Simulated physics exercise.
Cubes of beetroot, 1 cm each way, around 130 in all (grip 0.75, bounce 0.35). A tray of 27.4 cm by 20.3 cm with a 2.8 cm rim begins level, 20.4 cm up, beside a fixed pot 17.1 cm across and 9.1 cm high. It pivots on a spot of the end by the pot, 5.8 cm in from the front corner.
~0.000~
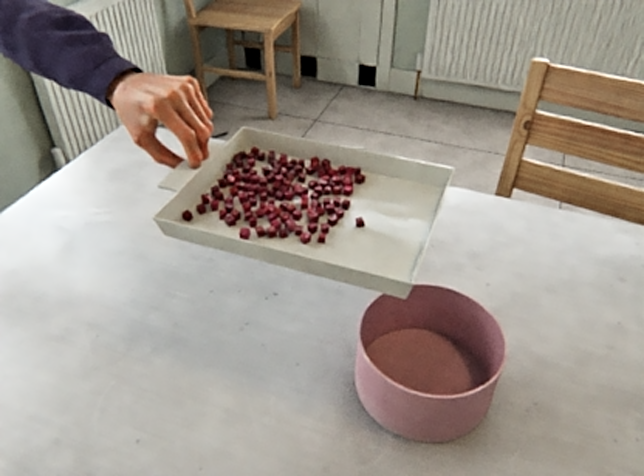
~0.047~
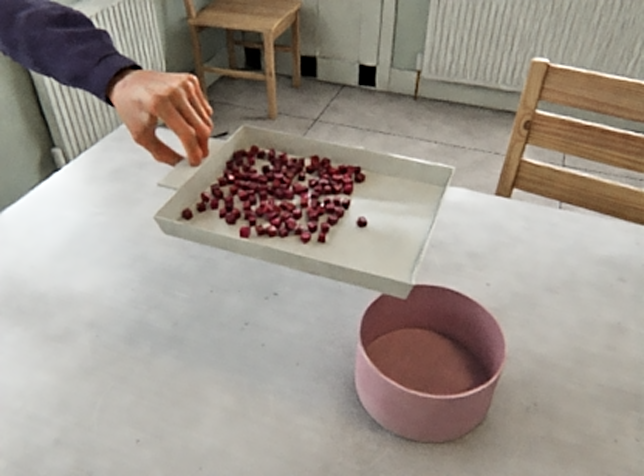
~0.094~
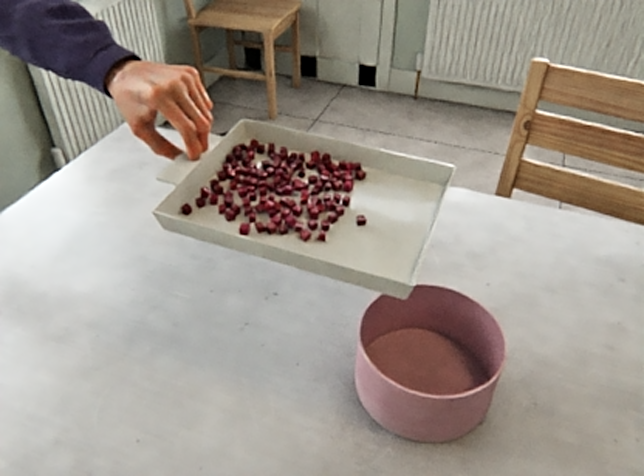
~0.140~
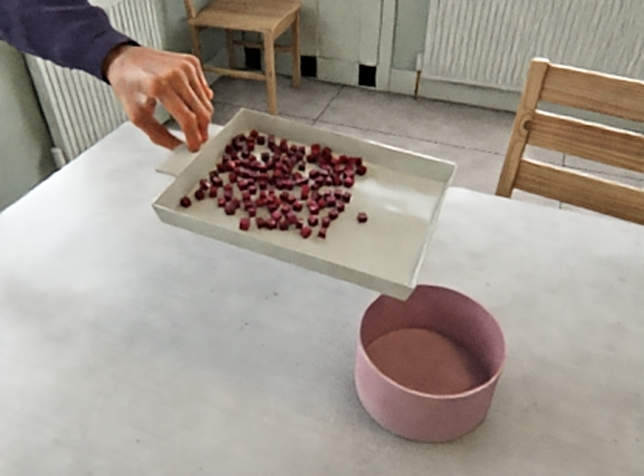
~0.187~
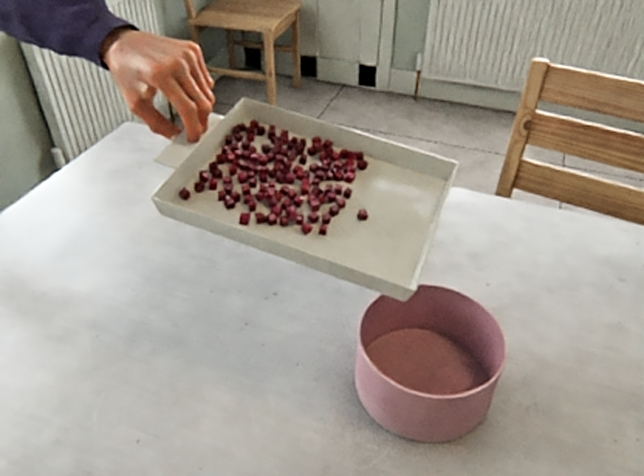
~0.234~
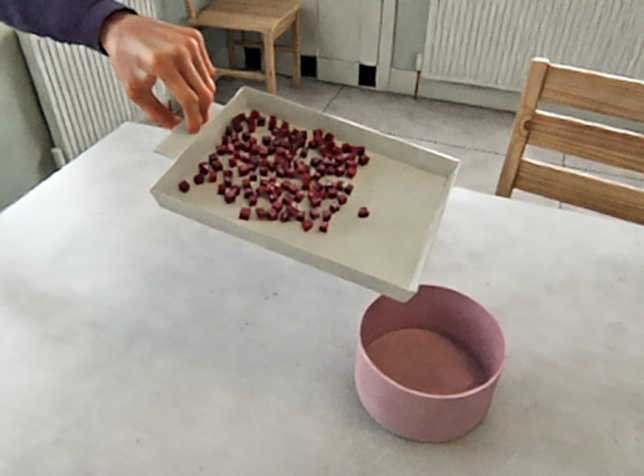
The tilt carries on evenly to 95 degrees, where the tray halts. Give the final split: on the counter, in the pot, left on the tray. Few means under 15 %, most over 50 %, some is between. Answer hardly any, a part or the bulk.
On the counter: A part; in the pot: The bulk; left on the tray: Hardly any.
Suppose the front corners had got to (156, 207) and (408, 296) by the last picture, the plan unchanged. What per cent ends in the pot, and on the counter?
Pot 30, counter 70.
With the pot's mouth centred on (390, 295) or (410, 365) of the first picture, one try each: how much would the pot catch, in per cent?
About 0 and 90 per cent.
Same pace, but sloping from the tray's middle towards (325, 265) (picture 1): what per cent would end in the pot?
Some 25 per cent.
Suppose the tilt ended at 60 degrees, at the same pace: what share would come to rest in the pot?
In that case some 15 per cent.
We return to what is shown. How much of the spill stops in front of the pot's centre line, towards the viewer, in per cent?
Some 90 per cent.
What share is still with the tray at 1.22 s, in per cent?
Some 50 per cent of the load.
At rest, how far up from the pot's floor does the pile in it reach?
About 2.0 cm.
Then, at 0.83 s, tilt 51 degrees; the tray holds 100 %, the pot 0 %.
After 1.22 s, tilt 77 degrees; the tray holds 50 %, the pot 10 %.
After 1.70 s, tilt 95 degrees; the tray holds 20 %, the pot 35 %.
In the end, at 3.1 s, counter 40 %, pot 55 %, tray 0 %.
